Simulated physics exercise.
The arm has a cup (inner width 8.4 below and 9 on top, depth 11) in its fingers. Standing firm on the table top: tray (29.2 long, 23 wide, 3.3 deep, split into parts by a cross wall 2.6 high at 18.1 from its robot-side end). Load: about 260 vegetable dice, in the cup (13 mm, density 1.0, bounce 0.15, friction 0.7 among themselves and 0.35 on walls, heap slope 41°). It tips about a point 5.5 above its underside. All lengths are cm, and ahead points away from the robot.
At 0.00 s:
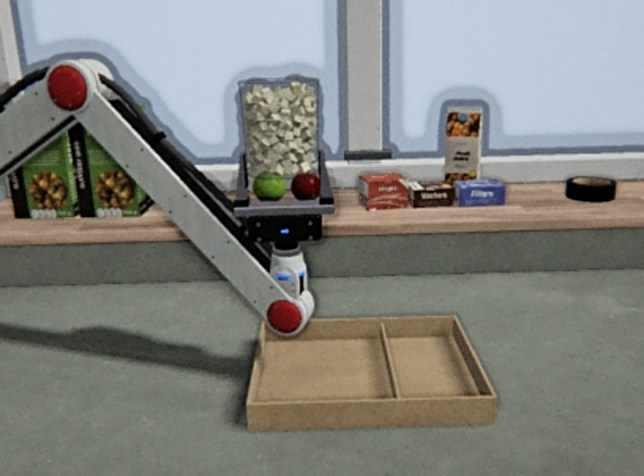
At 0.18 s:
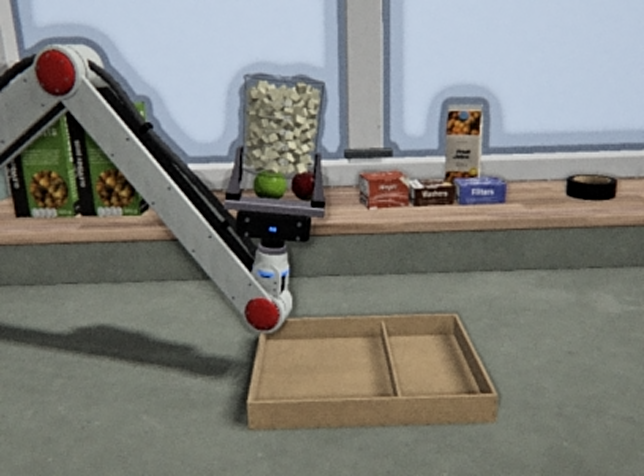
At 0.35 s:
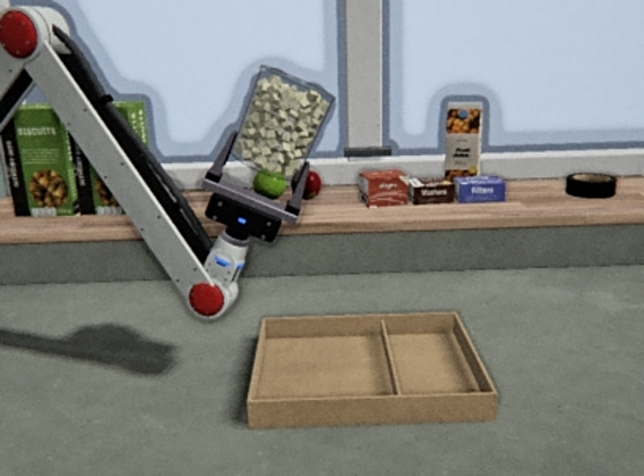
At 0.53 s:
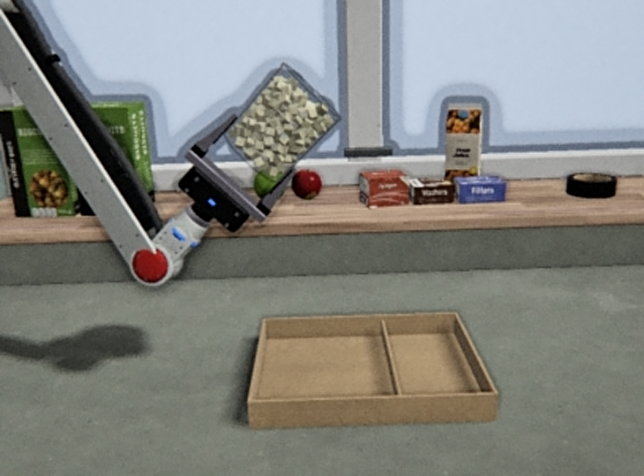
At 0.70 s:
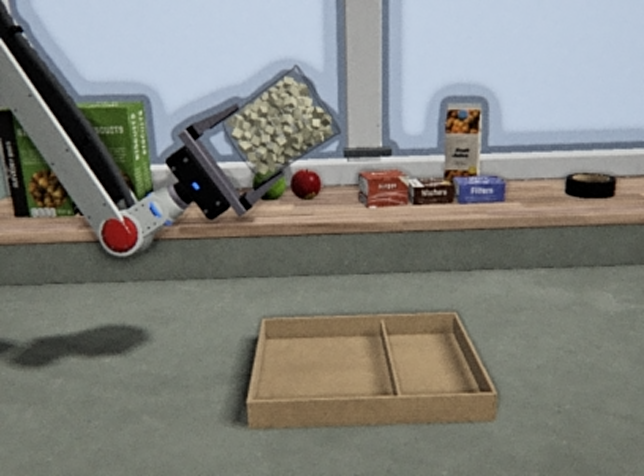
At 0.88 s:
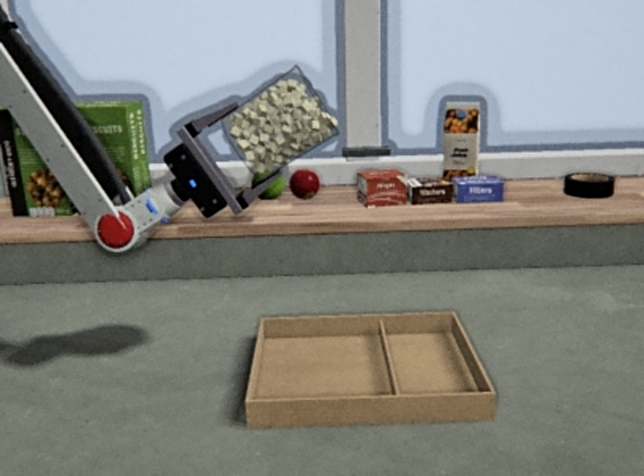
A pale robot arm with red joints holds a clear cup of whitish cubes above a grey tabletop, seen from the front and slightly above. Green boxes, two apples, small red, brown and blue boxes and black tape line a wooden ledge behind an empty, divided tan tray. The wrist swings left and upward, leaning the cup steeply rightward, then slows to near stillness, while the camera stays fixed.
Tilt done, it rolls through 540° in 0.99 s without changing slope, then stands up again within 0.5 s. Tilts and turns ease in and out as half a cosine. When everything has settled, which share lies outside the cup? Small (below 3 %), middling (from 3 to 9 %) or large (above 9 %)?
Outside the cup the share is small, below 3 %.
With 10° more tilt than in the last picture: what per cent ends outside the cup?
About 5 per cent.
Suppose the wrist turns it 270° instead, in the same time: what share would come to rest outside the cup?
It would be near 0 per cent.
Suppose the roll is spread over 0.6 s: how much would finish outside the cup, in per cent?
Then about 0 per cent.
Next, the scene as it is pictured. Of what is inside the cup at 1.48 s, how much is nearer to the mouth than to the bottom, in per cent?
Some 50 per cent.
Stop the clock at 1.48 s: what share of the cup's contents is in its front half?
About 50 per cent.
By 1.48 s, tipped 59°, highest piece 40 above the table; 264 in the cup.
By 2.07 s, tipped 38°, highest piece 40 above the table; 264 in the cup.
By 2.57 s, upright, highest piece 40 above the table; 264 in the cup.
By 3.27 s, upright, highest piece 40 above the table; 264 in the cup.
Final count, 264 in the cup. That is 0 % outside the cup.
